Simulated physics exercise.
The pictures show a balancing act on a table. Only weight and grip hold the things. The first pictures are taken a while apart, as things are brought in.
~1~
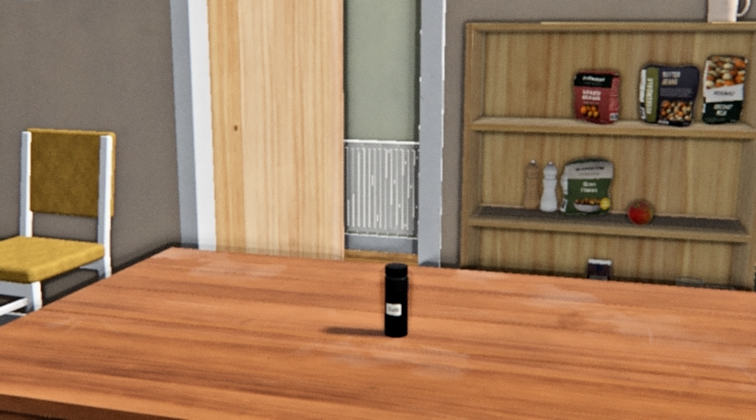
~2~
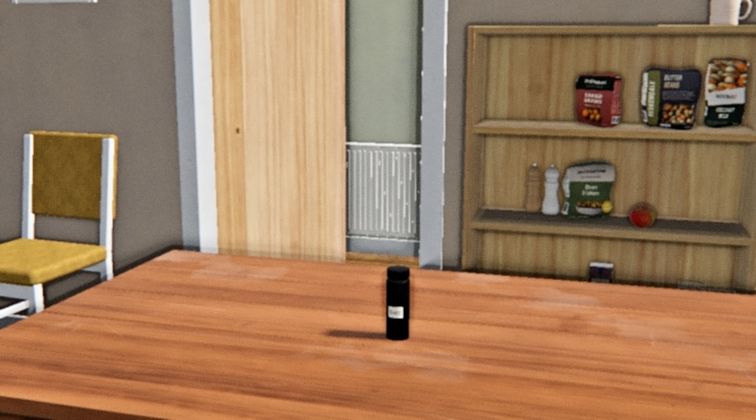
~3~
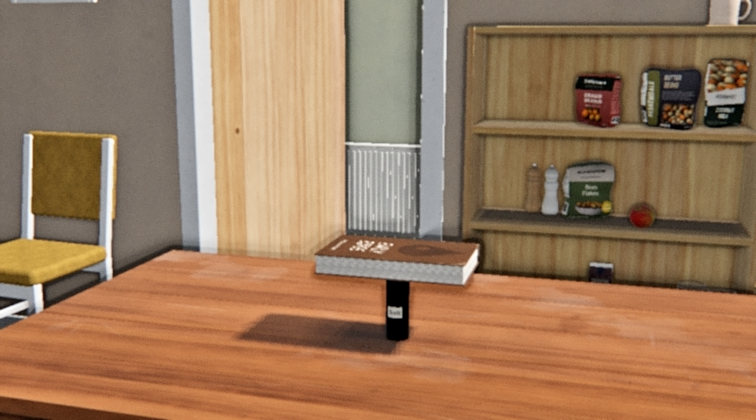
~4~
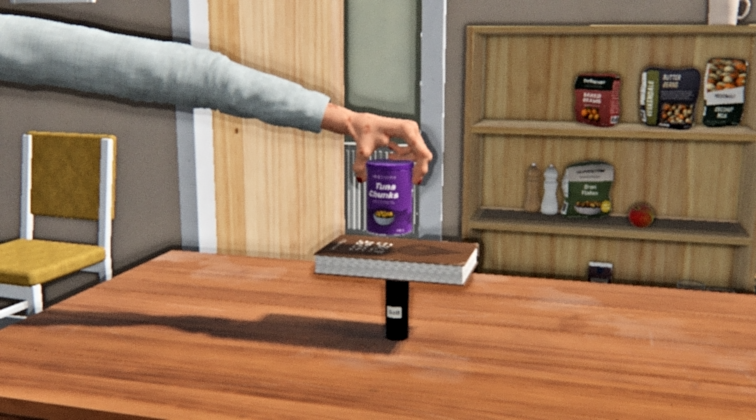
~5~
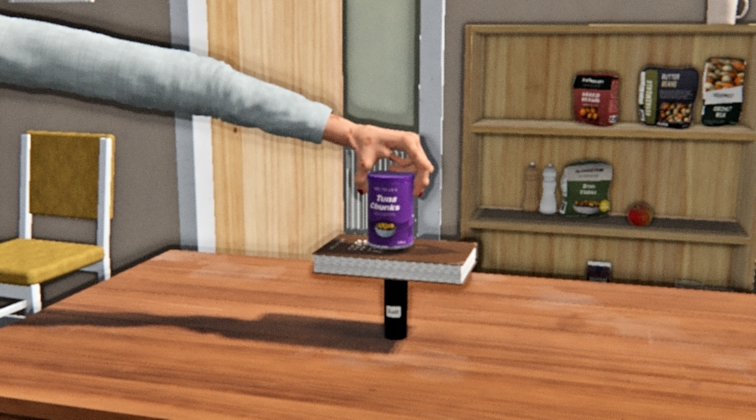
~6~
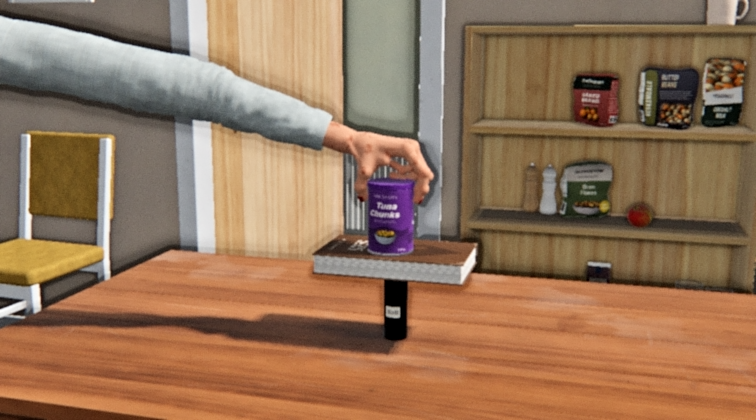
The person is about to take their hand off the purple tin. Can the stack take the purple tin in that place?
It stays up.
Then, 0.30 s after the last picture, nothing has stirred.
Then, 0.70 s after the last picture, purple tin resting near (391, 217).
At rest, all 3 in place. Seen from the same camera at the end, purple tin near (391, 217). The stack keeps its balance.
